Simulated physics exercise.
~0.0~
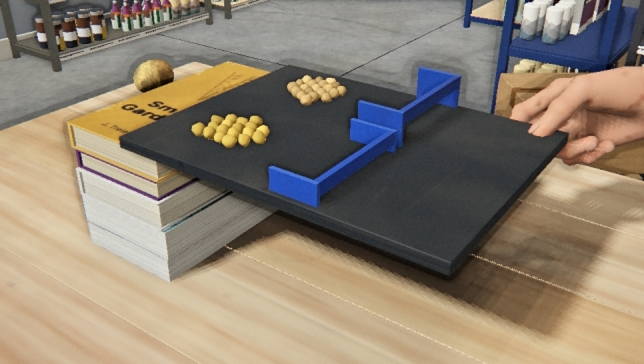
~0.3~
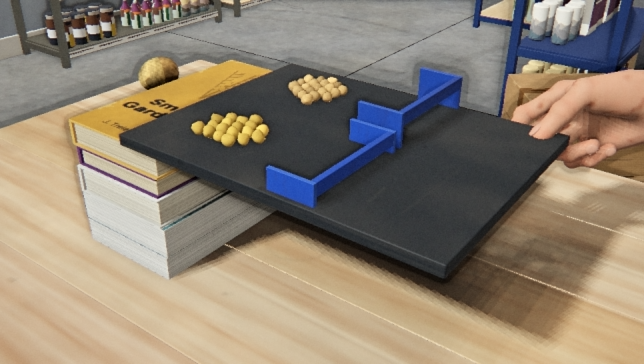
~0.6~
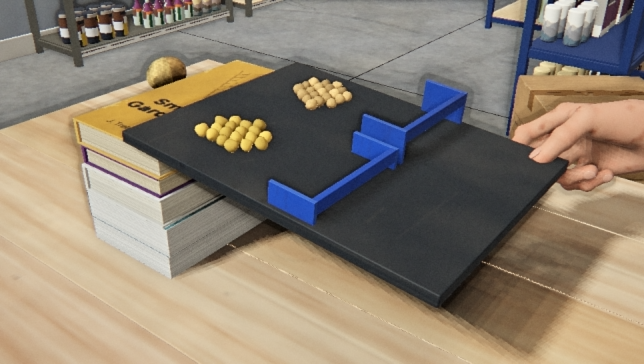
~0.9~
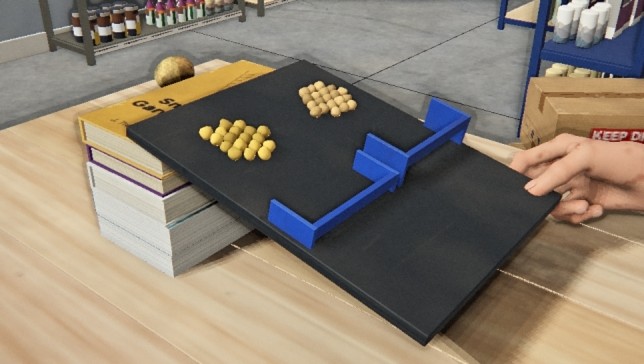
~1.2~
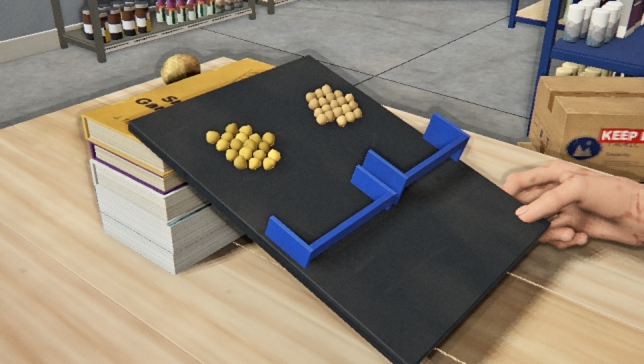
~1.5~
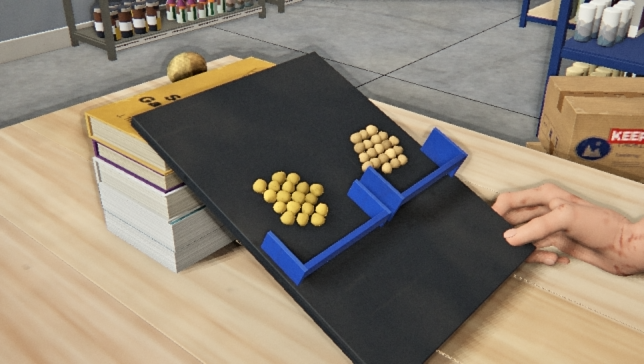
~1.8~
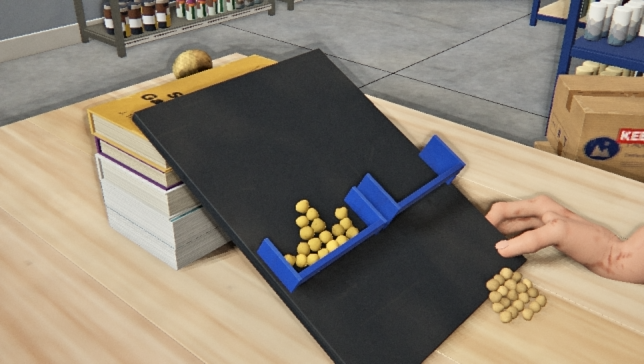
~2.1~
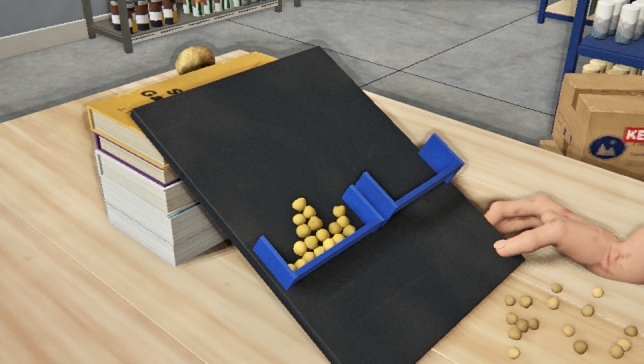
Black board tilting down under a hand, yellow balls piling behind one blue bar, paler balls slipping past another and scattering.
